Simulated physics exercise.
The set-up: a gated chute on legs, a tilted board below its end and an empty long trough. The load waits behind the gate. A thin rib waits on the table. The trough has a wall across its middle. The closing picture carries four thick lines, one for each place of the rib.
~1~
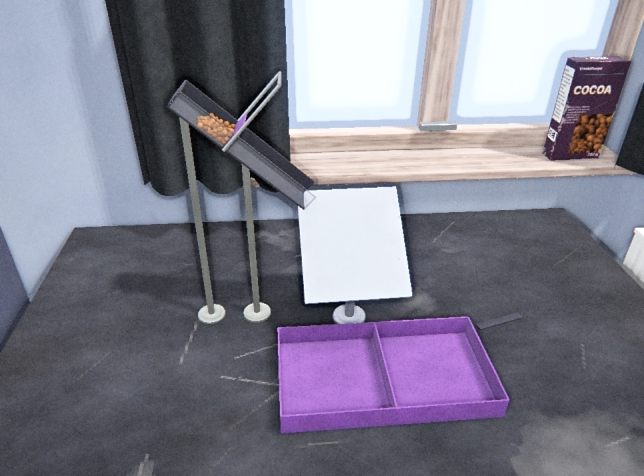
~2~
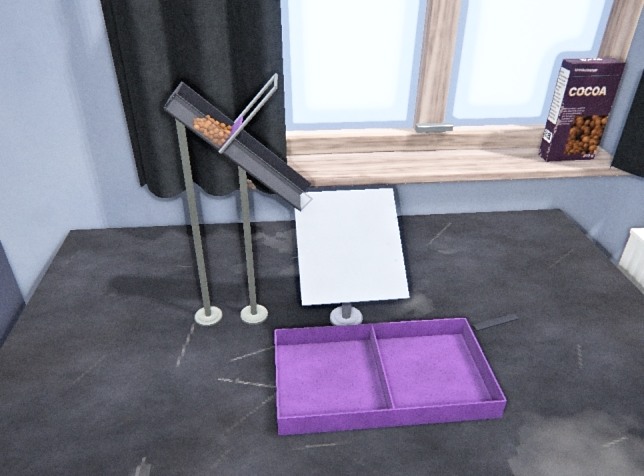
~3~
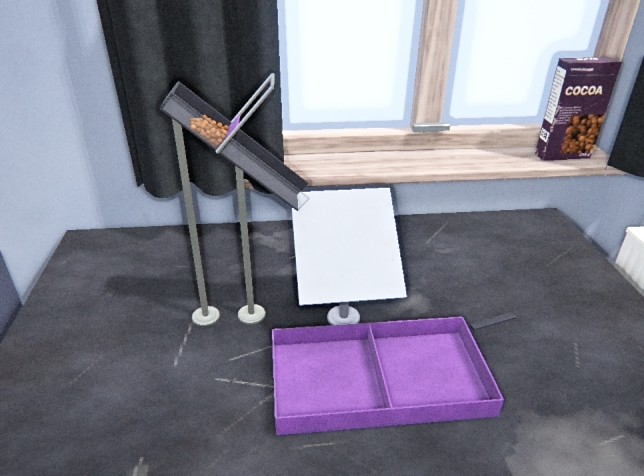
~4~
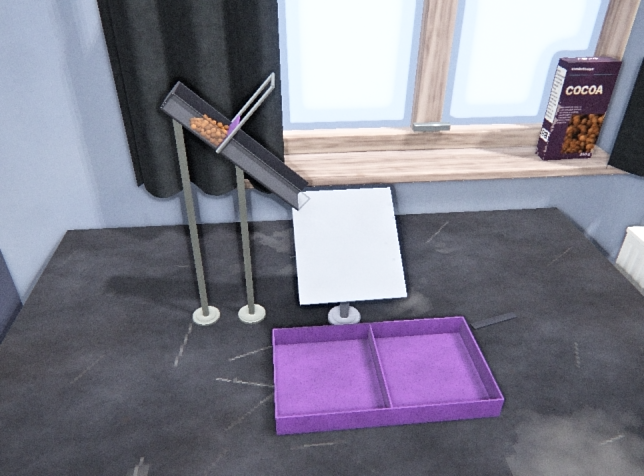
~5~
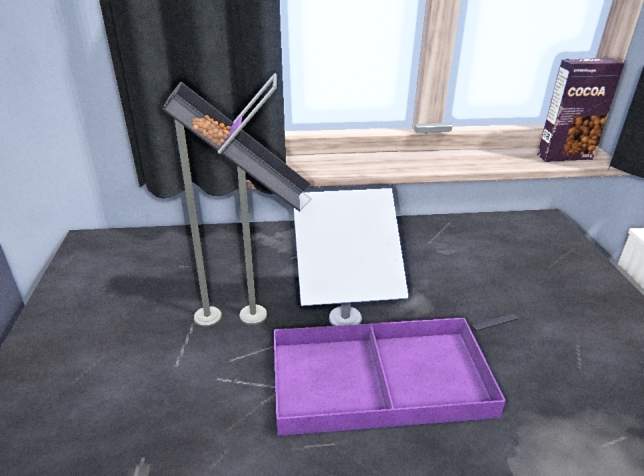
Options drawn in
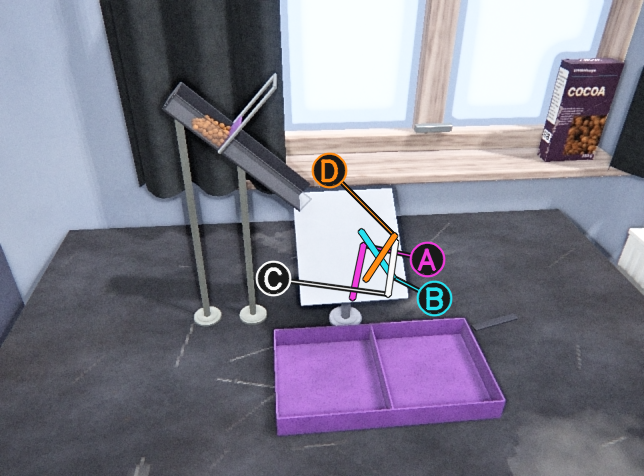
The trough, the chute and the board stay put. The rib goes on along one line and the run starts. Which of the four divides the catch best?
Take C.
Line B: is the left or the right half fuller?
More lands on the right.
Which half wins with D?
The left half.
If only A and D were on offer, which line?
Here it is line A.
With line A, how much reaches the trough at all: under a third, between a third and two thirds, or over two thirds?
Line A gives over two thirds.
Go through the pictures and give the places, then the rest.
The first frame shows load behind the gate near (220, 129), cereal balls; lip of the chute near (304, 201), sloping fairly steeply.
The second frame shows middle of the board near (350, 244), tilted fairly steeply; middle of its low edge near (356, 301); of its high edge near (344, 191).
The third frame shows front corners of the trough near (276, 418) and (503, 399); front end of its middle wall near (392, 409); gate still shut near (235, 125).
The fourth frame shows middle of the load near (213, 131); lip near (298, 203).
The fifth frame shows middle of the load near (215, 131); lip near (299, 203).
On the marked copy, line A from (363, 245) to (352, 297); line B from (361, 231) to (392, 276); line C from (395, 241) to (388, 294); line D from (394, 235) to (366, 279).
With A, of what is caught, the bulk in the left half, close to a quarter in the right.
With B, of what is caught, a small share in the left half, the bulk in the right.
With C, of what is caught, close to a third in the left half, close to two thirds in the right.
With D, of what is caught, the bulk in the left half, a small share in the right.
